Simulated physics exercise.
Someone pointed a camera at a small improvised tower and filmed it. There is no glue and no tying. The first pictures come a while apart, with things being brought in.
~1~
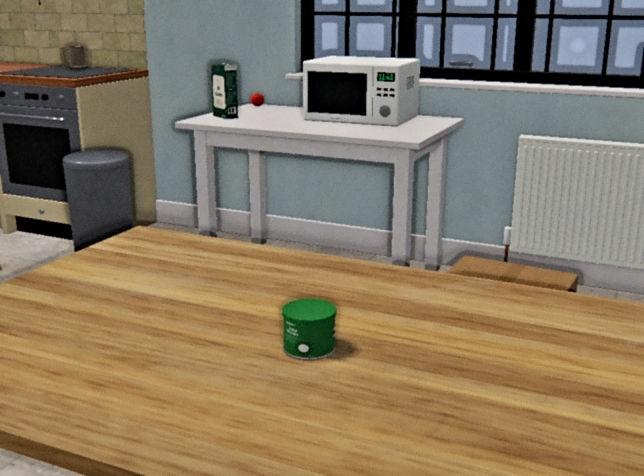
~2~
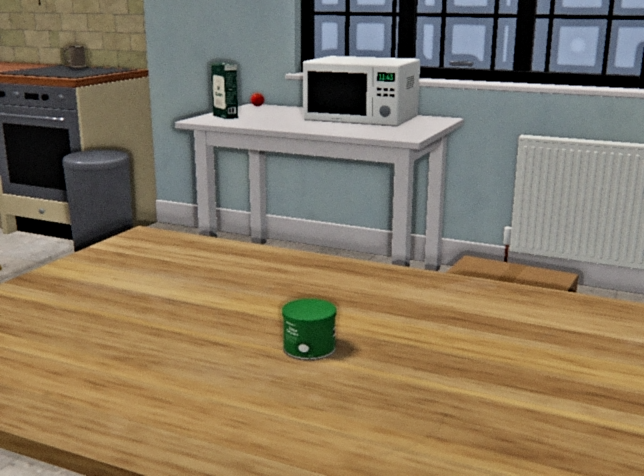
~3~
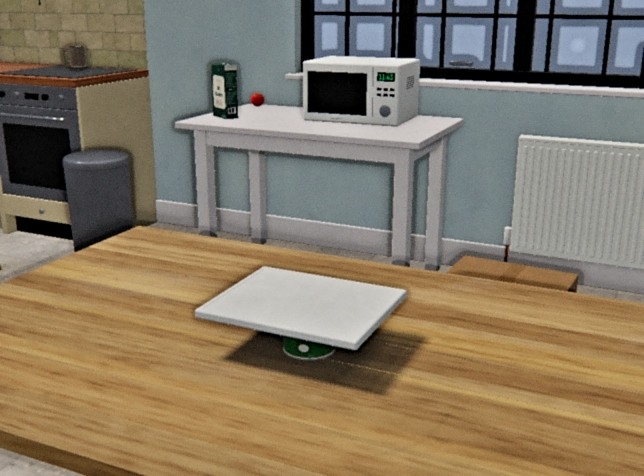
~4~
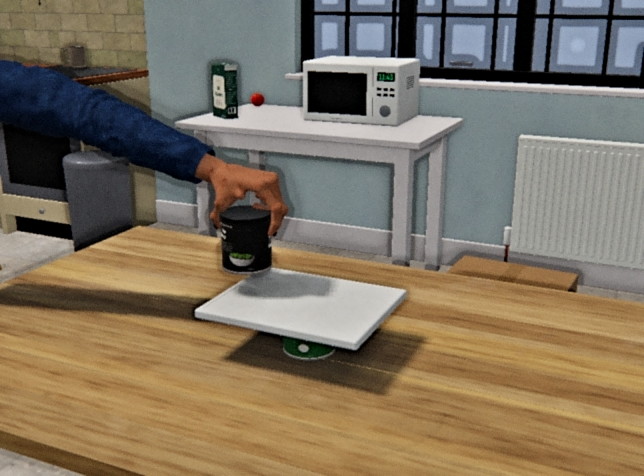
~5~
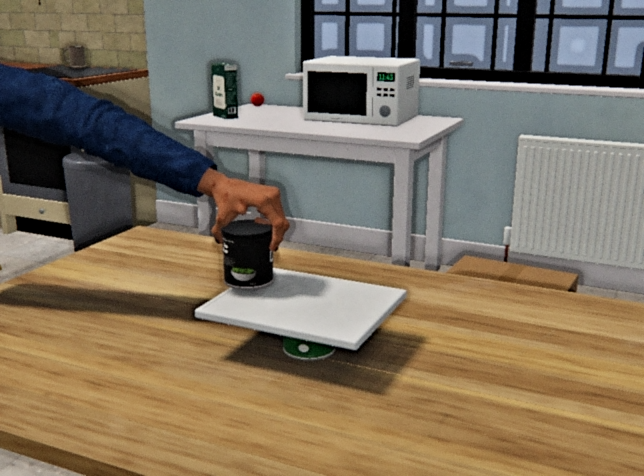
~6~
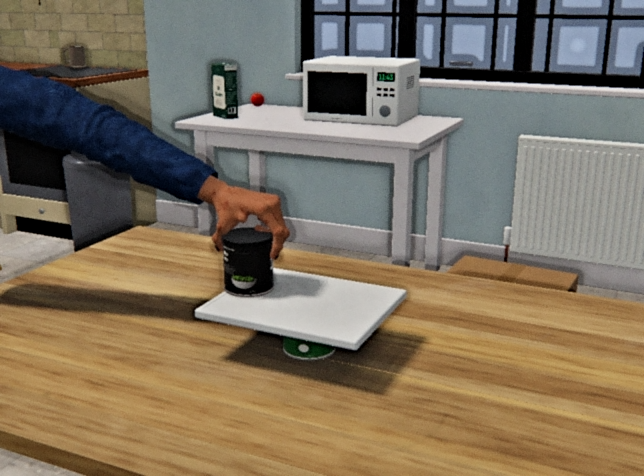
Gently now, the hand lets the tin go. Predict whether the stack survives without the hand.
It falls down.
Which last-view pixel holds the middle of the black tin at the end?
Roughly at pixel (203, 308).
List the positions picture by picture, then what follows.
The last thing is not in view yet, in the first picture.
The last thing is not in view yet, in the second picture.
The last thing is not in view yet; white lid (304, 304), in the third picture.
Coming down; black tin (246, 240); white lid (304, 304), in the fourth picture.
Coming down; black tin (248, 254); white lid (304, 304), in the fifth picture.
In place under the hand; black tin (248, 262); white lid (304, 304), in the sixth picture.
Then, 0.30 s on from there, black tin now fallen; white lid turned 43° from how it was put.
Then, 0.40 s on from there, white lid turned 51° from how it was put.
Then, 0.60 s on from there, white lid turned 11° from how it was put.
Then, 1.10 s on from there, things are still on the move.
In the end, fallen, black tin; the other 2 unmoved. At the end, from the last picture's camera, black tin near (203, 308). The stack gives way.
